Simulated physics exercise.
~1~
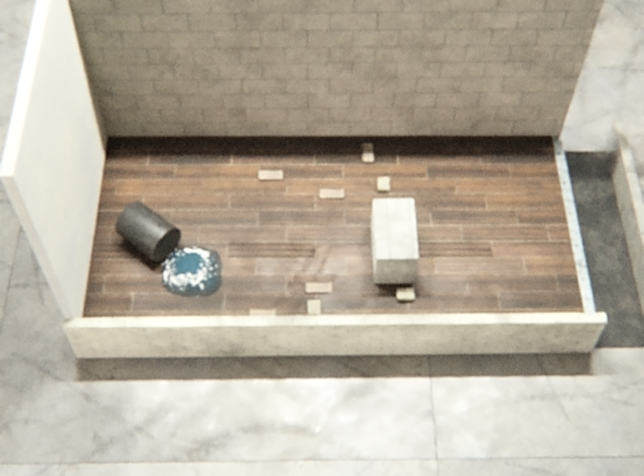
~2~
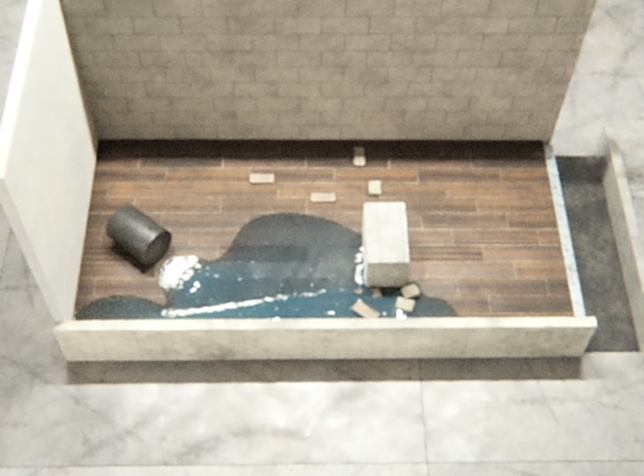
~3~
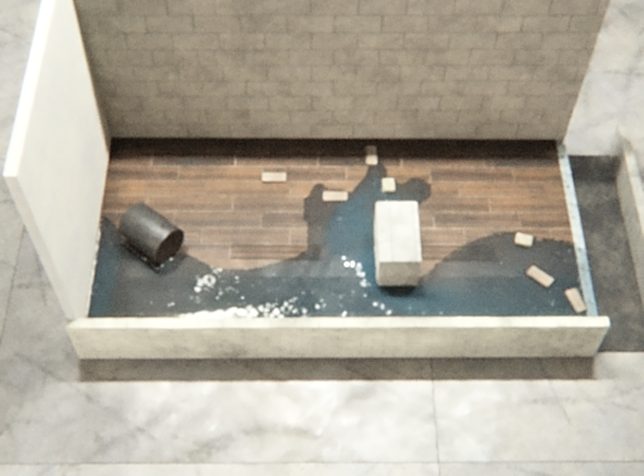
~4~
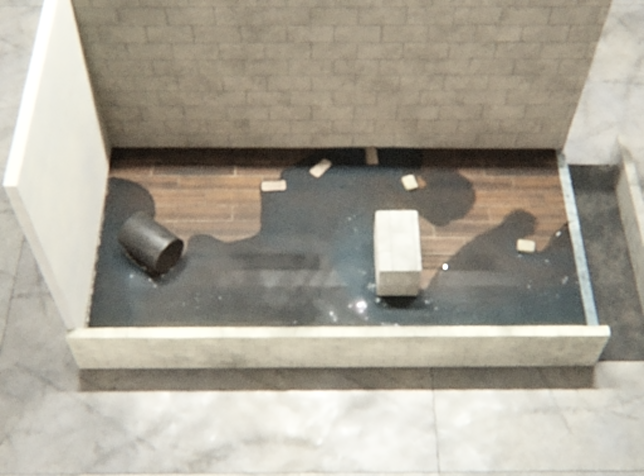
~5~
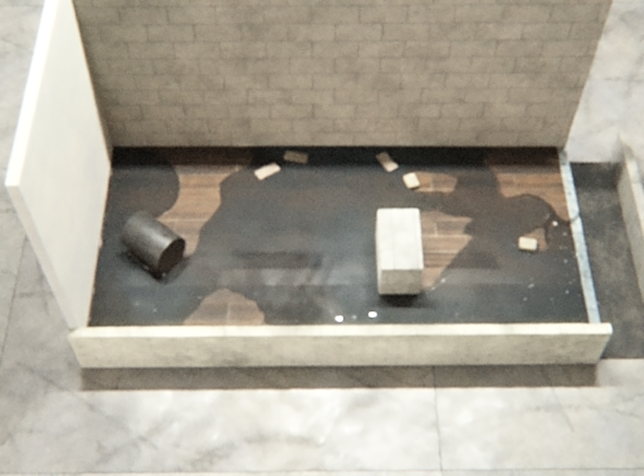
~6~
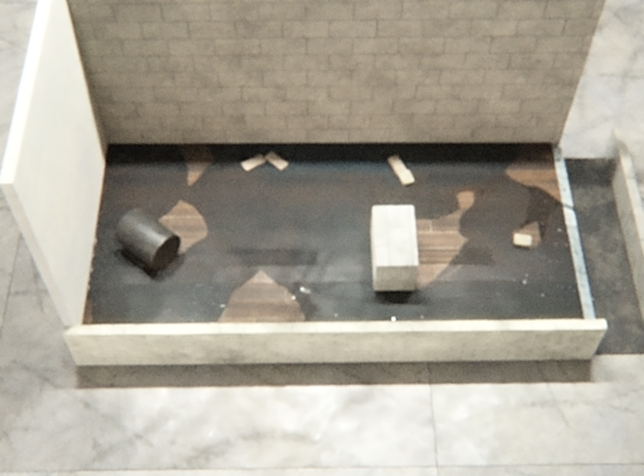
In a walled wash-down room with a wooden floor, dark water spilled from a drum on its side and spread rightward around a pale block, carrying some small boards right and nudging others, until it covered most of the floor, leaving a few dry patches.
